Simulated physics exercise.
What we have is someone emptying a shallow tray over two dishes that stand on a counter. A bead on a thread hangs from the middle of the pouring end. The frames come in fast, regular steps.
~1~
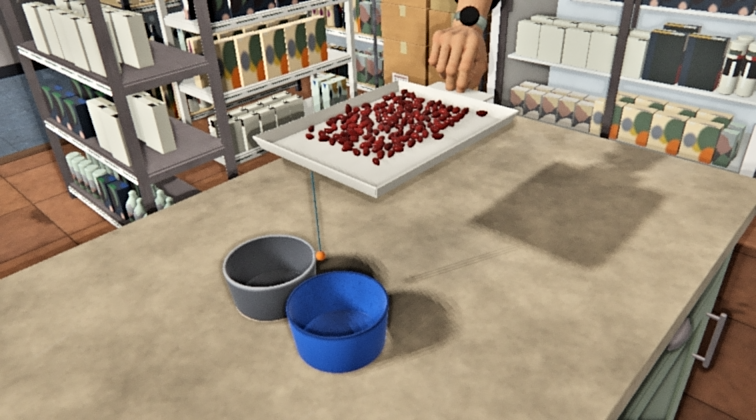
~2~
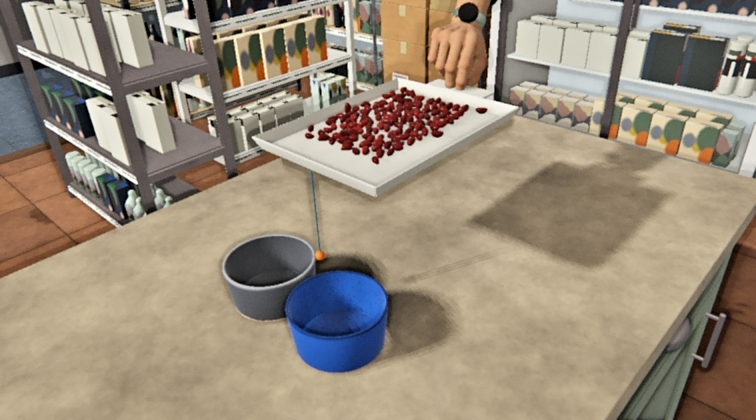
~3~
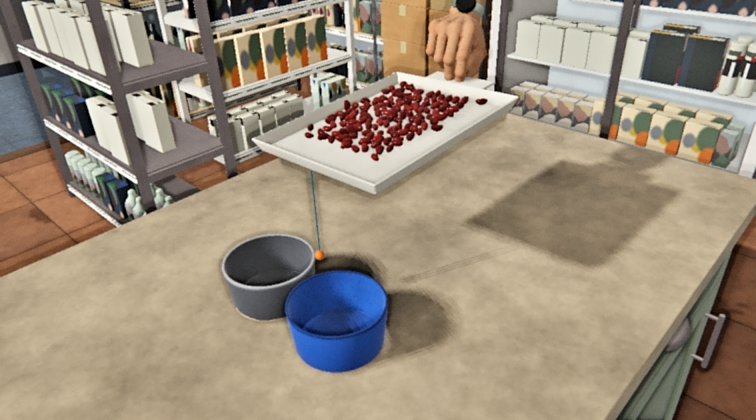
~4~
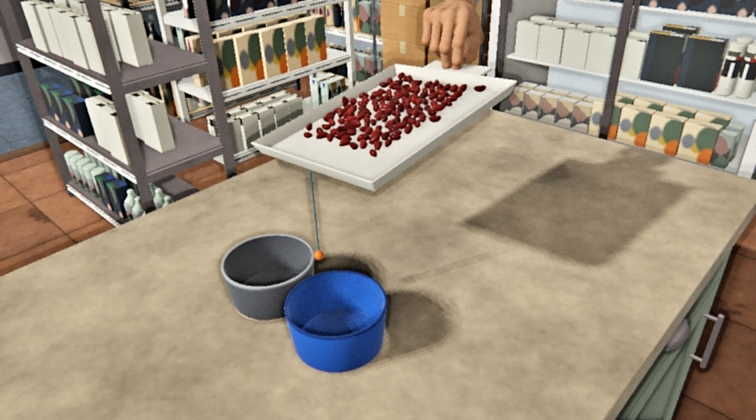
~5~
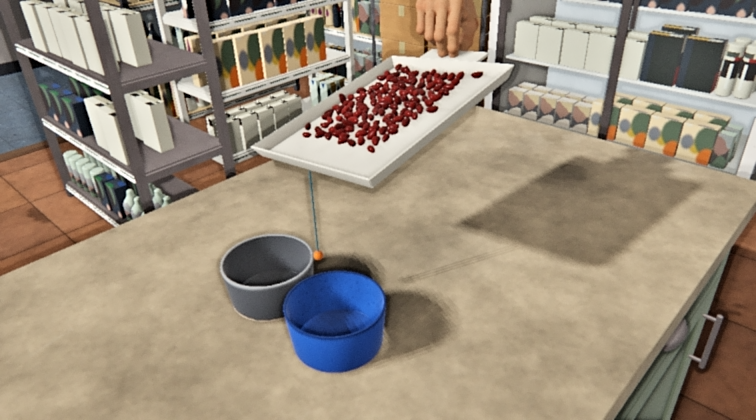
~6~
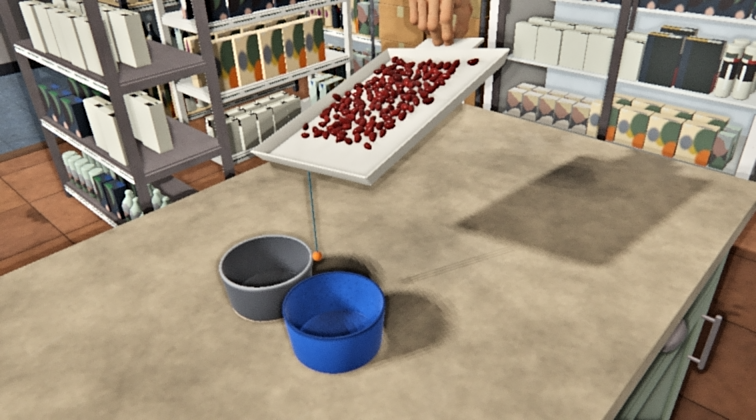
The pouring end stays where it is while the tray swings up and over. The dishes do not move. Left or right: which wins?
It favours the left dish.
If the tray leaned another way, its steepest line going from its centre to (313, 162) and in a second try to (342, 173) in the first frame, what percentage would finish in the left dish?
Roughly 70 per cent, and 10 per cent.
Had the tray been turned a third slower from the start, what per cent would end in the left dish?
Roughly 70 in a hundred.
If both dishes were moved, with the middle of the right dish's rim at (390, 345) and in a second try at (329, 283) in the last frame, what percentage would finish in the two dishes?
About 0 and 90 per cent.
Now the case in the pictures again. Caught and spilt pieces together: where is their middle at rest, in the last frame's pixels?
Around (263, 280).
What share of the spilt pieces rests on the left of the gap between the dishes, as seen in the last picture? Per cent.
Near 100 %.
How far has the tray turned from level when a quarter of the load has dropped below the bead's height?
Near 70 degrees.
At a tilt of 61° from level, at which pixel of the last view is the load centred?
Roughly at (282, 150).
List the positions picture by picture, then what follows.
Corners of the pouring end (261, 136) and (376, 184), level; middle of the load (396, 120), kidney beans; left dish (235, 297); right dish (301, 345); bead on its thread (321, 256), in the first picture.
Corners of the pouring end (260, 136) and (375, 183), level; middle of the load (395, 118), in the second picture.
Corners of the pouring end (260, 138) and (374, 181), tipped barely, lowest at the left corner; middle of the load (395, 113), in the third picture.
Corners of the pouring end (259, 141) and (371, 178), tipped a little, lowest at the left corner; middle of the load (393, 107), in the fourth picture.
Corners of the pouring end (258, 145) and (369, 175), tipped a little, lowest at the left corner; middle of the load (390, 100), in the fifth picture.
Corners of the pouring end (258, 149) and (365, 172), tipped clearly, lowest at the left corner; middle of the load (386, 94); left dish (232, 297); right dish (298, 346), in the sixth picture.
Just after the last frame, tray tipped steeply; roughly two thirds on the tray; about a tenth in the left dish; just a few outside both; roughly a quarter in the air.
A moment on, tray tipped right over; just a few on the tray; roughly two thirds in the left dish; roughly a quarter outside both; about a tenth in the air.
Further on, tray tipped past a quarter turn; roughly two thirds in the left dish; roughly a third outside both.
When it is over, tray tipped past a quarter turn; not one in the right dish; roughly two thirds in the left dish; roughly a third outside both.
